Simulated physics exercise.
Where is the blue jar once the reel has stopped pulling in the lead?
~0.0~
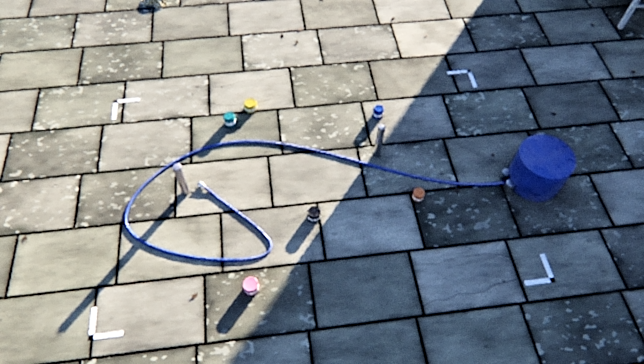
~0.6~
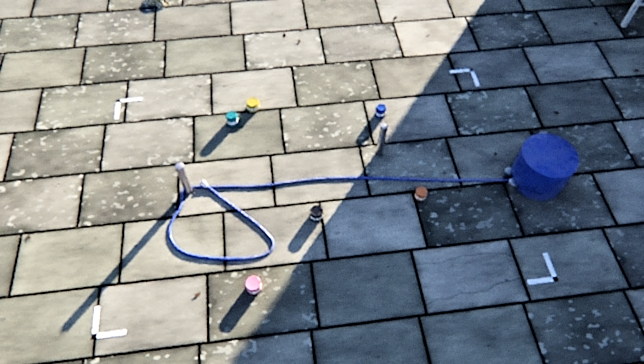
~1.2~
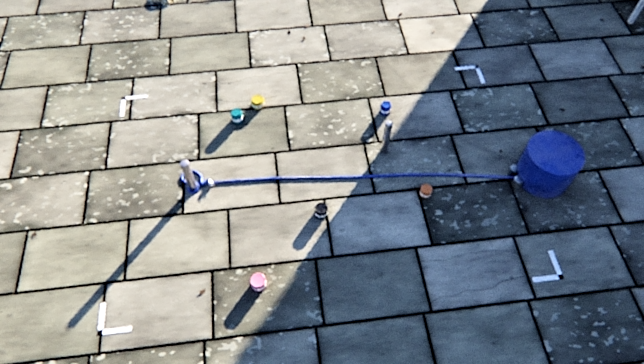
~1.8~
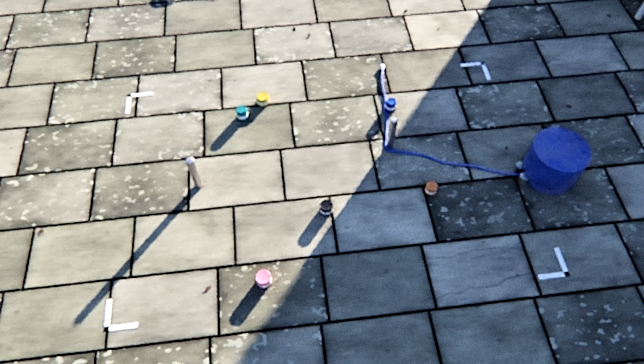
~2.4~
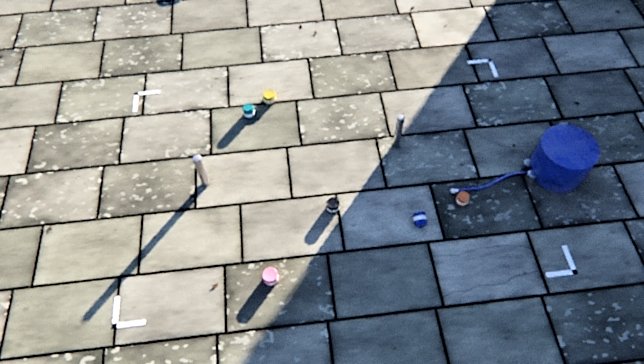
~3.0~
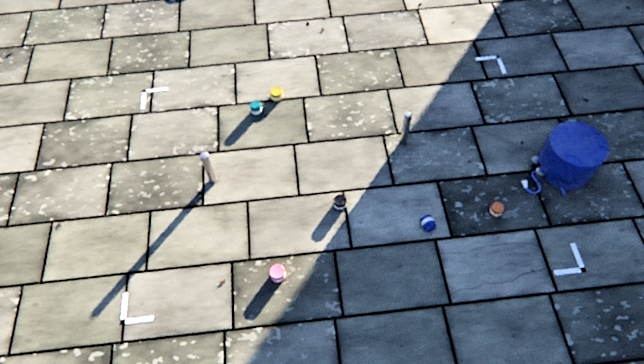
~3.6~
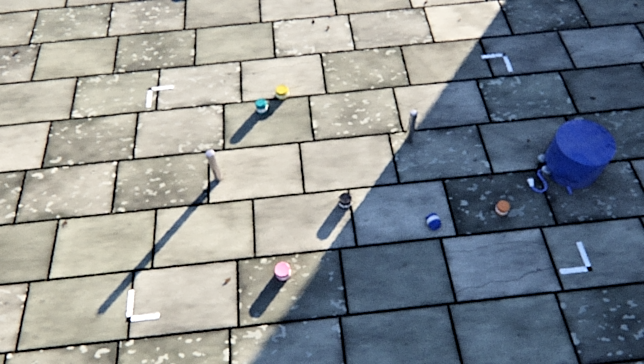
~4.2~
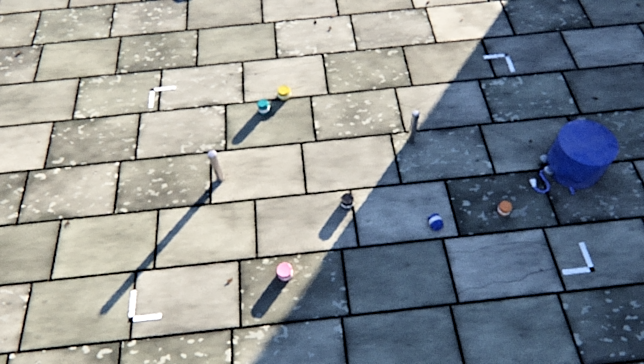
The blue jar is shifted from its starting place and lies on its side lower down in the view, to the left of the orange canister.
A blue reel winds in its lead across paving, tipping a blue jar onto its side.
